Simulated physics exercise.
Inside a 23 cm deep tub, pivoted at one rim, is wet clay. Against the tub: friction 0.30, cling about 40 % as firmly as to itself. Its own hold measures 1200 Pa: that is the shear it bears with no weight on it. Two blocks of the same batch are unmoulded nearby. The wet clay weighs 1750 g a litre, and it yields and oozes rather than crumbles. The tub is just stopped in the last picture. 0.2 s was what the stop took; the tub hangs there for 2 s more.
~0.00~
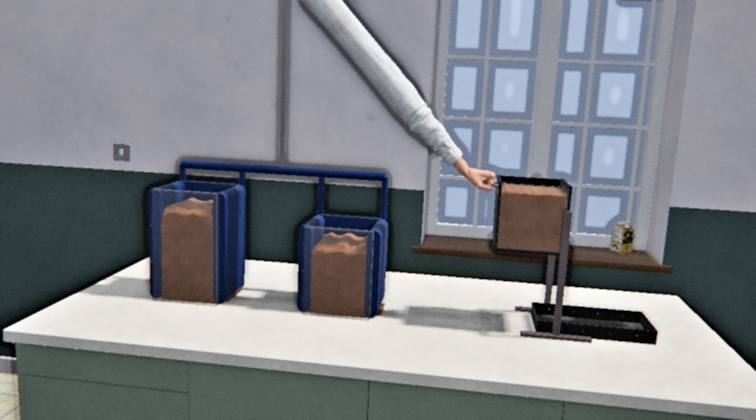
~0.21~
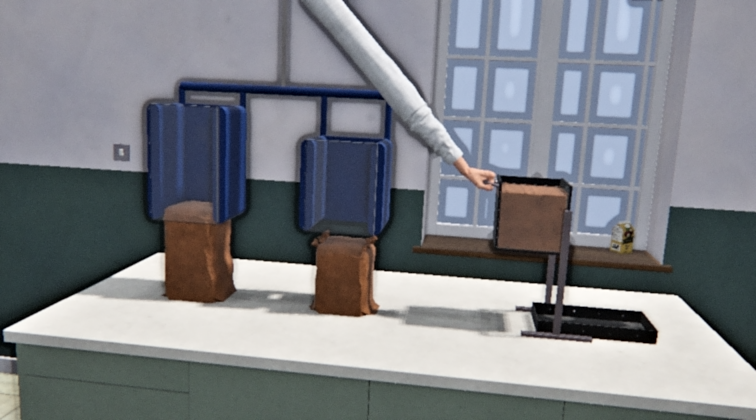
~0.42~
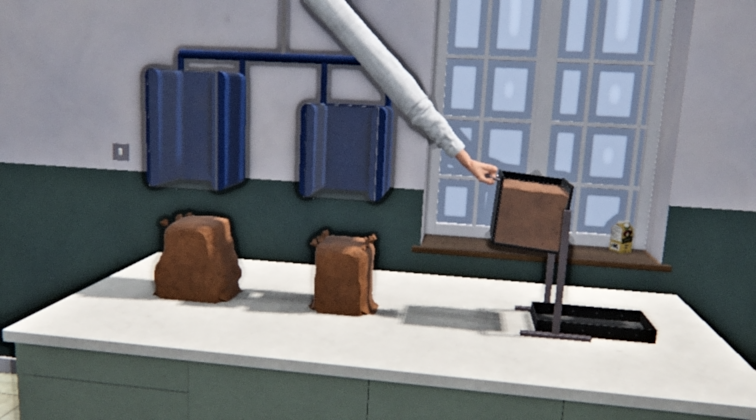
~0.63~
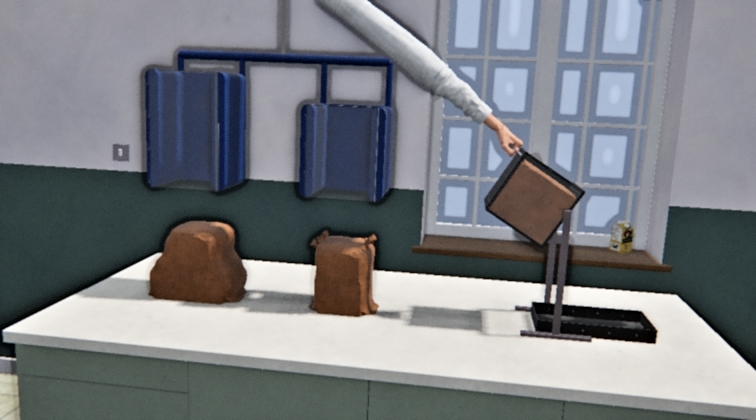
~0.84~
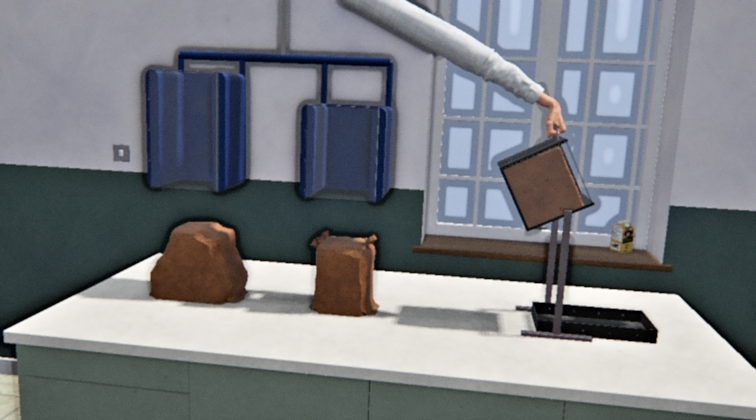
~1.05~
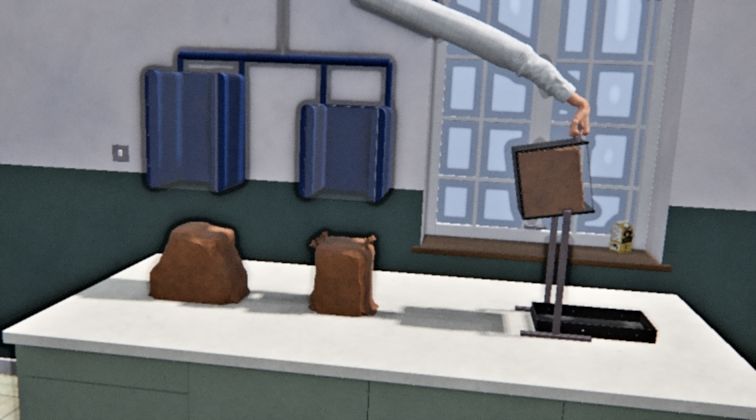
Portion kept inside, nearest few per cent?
Near 100 %.
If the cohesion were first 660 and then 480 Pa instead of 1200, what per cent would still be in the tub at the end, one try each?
In turn about 100 %, 75 %.
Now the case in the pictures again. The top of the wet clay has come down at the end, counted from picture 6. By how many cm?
0 cm or so.
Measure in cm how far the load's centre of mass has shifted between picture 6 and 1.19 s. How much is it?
The distance comes to some 0 cm.
After 1.19 s, the tub is at 79 degrees and holds 100 %.
After 1.36 s, the tub is at 79 degrees and holds 100 %.
After 1.53 s, the tub is at 79 degrees and holds 100 %.
After 1.70 s, the tub is at 79 degrees and holds 100 %.
After 3.05 s, at the end, the tub is at 79 degrees and holds 100 %.
